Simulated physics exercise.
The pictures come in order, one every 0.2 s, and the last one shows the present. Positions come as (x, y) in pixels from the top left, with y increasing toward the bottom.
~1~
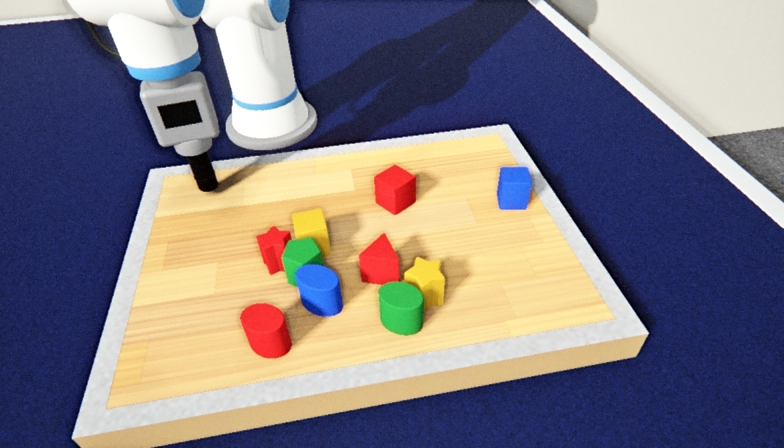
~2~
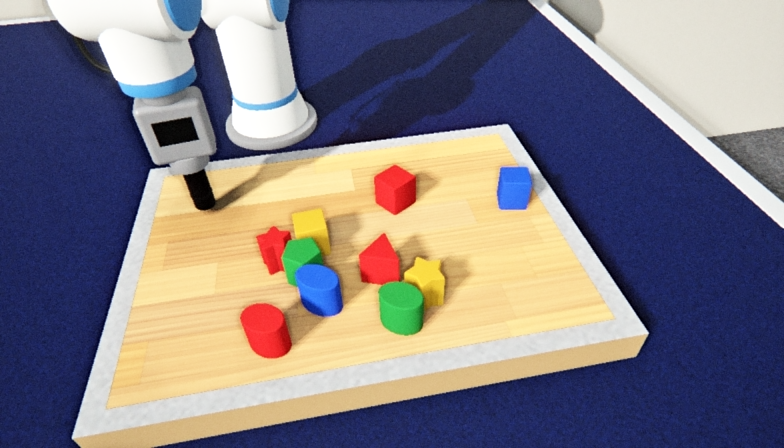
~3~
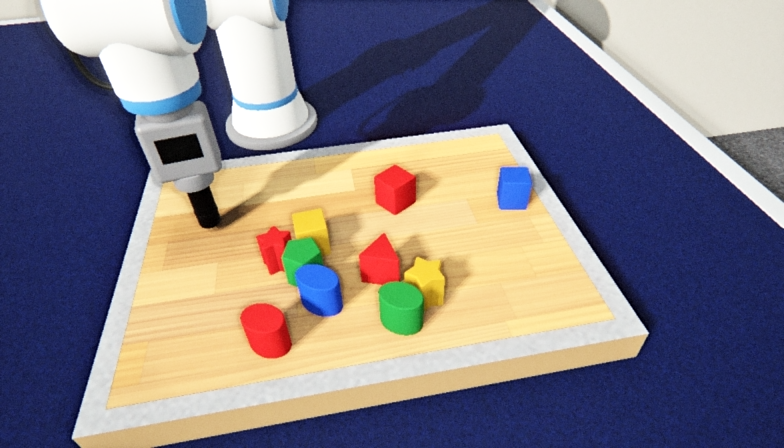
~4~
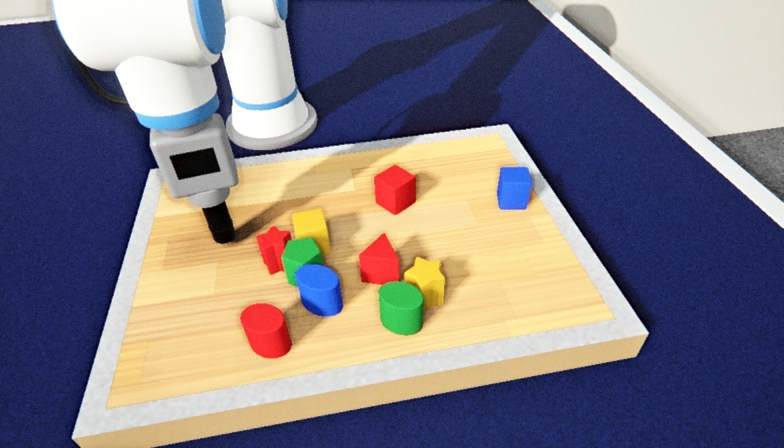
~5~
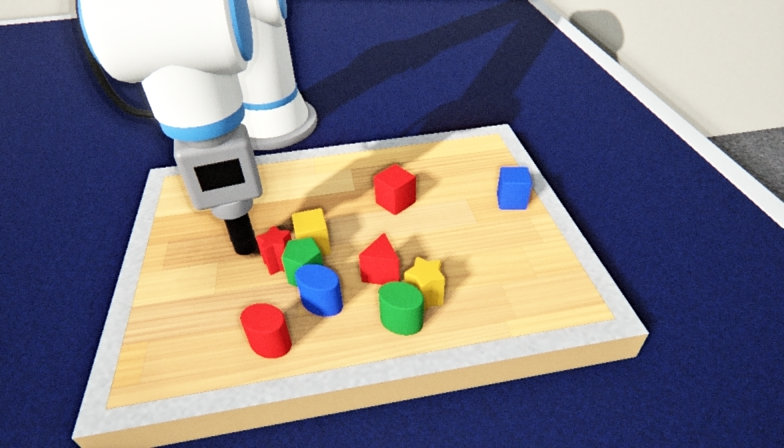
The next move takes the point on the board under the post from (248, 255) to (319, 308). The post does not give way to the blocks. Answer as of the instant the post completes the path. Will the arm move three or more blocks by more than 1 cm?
The answer is yes.
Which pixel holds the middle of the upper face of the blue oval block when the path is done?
It should be at about (347, 291).
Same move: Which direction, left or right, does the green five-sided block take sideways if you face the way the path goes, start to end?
Picture yourself facing from the start of the path to its end: The green five-sided block moves off to your left.
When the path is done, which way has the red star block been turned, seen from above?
Looking down on the board, it turns counter-clockwise.
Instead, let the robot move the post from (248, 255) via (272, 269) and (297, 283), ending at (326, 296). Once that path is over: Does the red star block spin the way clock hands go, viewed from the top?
No, it doesn't check out.
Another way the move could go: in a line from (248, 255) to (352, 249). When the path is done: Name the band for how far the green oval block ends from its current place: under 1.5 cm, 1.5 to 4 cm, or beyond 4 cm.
The under 1.5 cm band.
On the path given first. One third of the way, post (269, 265); red star block (288, 241), turned 50° anticlockwise; green five-sided block (315, 249), turned 30° clockwise.
Two thirds of the way, post (293, 283); red star block (304, 246), turned 100° anticlockwise; green five-sided block (340, 247), turned 35° clockwise; yellow square (312, 220).
At the end, post (317, 302); red star block (304, 247), turned 110° anticlockwise; green five-sided block (341, 247), turned 40° clockwise; yellow square (312, 220); blue oval block (347, 291), turned 20° anticlockwise.
